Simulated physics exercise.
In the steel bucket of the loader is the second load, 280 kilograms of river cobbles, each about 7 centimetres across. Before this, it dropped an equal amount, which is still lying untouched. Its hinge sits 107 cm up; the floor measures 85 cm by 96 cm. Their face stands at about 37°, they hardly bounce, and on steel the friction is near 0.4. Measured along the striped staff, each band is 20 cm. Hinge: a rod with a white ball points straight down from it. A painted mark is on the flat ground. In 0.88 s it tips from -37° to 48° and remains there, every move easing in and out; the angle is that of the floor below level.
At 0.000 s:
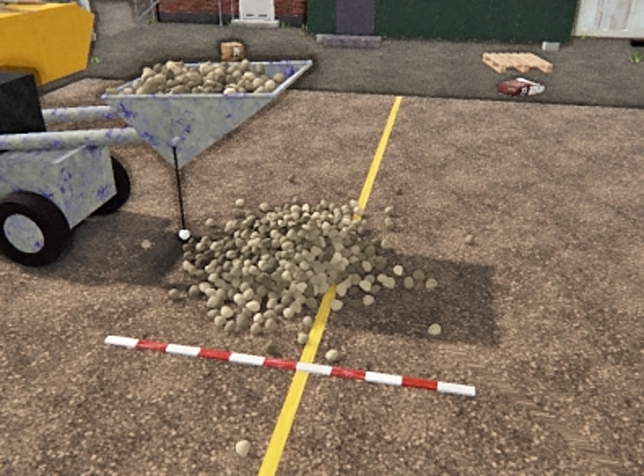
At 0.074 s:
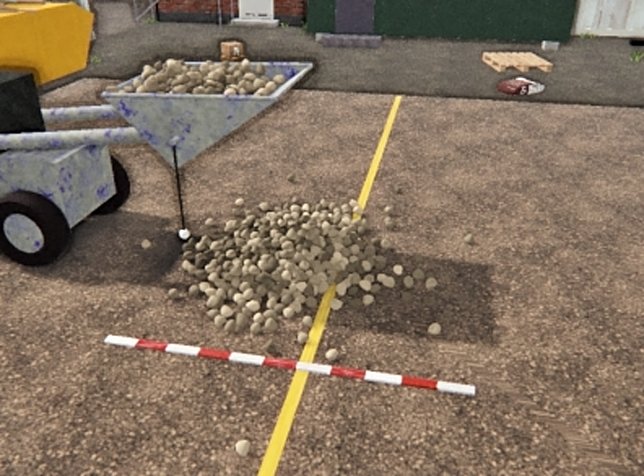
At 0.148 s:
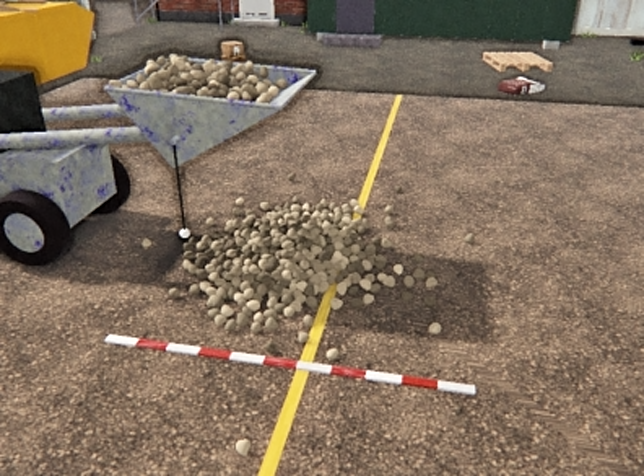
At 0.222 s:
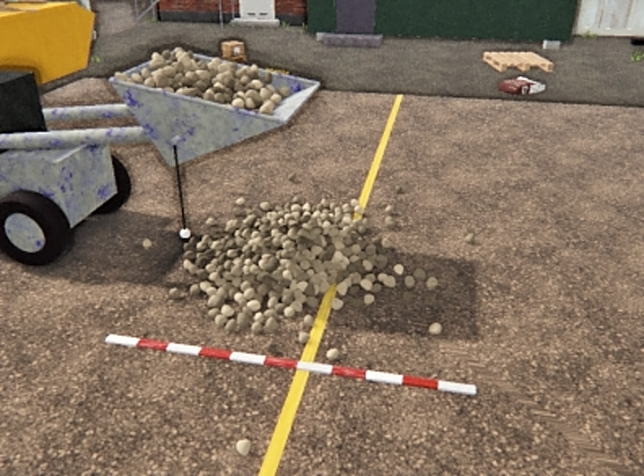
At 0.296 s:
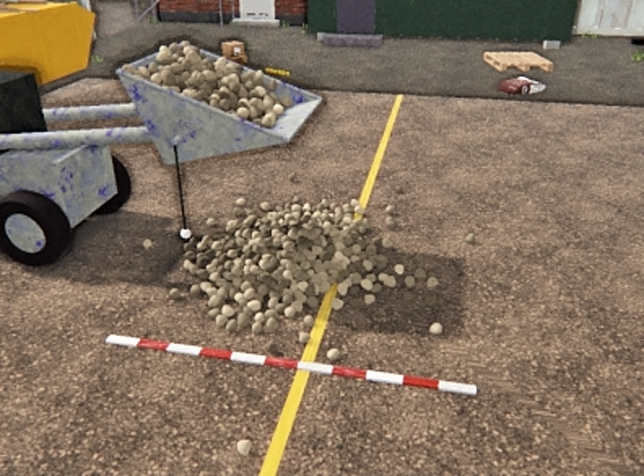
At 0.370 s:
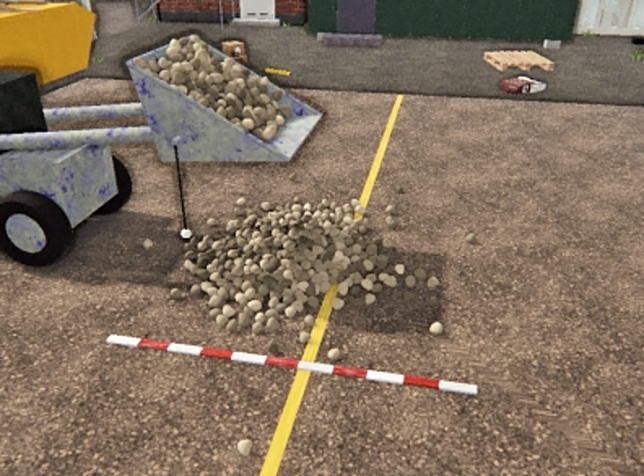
At the start, a loader on the left holds a steel bucket of rounded stones, its front lip raised, beside a pile straddling a yellow line. The bucket then rotates forward, slowly at first and then faster, its right-hand lip lowering as the stones inside move with it, while the ground pile stays still.
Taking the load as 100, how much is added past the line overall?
Some 45 out of 100 is added.
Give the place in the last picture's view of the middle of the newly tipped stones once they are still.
Middle: Approx. (322, 251) px.
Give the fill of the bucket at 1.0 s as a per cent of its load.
Roughly 45 per cent is still inside.
After 0.7 s the floor is at 35°; in per cent of one load, 100 in the bucket, 87 short of the line, 13 past the line; the foremost stones are at (432, 280).
After 1.0 s the floor is at 48°; in per cent of one load, 46 in the bucket, 141 short of the line, 13 past the line; the foremost stones are at (432, 280).
After 1.3 s the floor is at 48°; in per cent of one load, 2 in the bucket, 155 short of the line, 43 past the line; the foremost stones are at (436, 273).
After 3.8 s the floor is at 48°; in per cent of one load, 0 in the bucket, 142 short of the line, 58 past the line; the foremost stones are at (513, 265). Net gain past the line, 45.
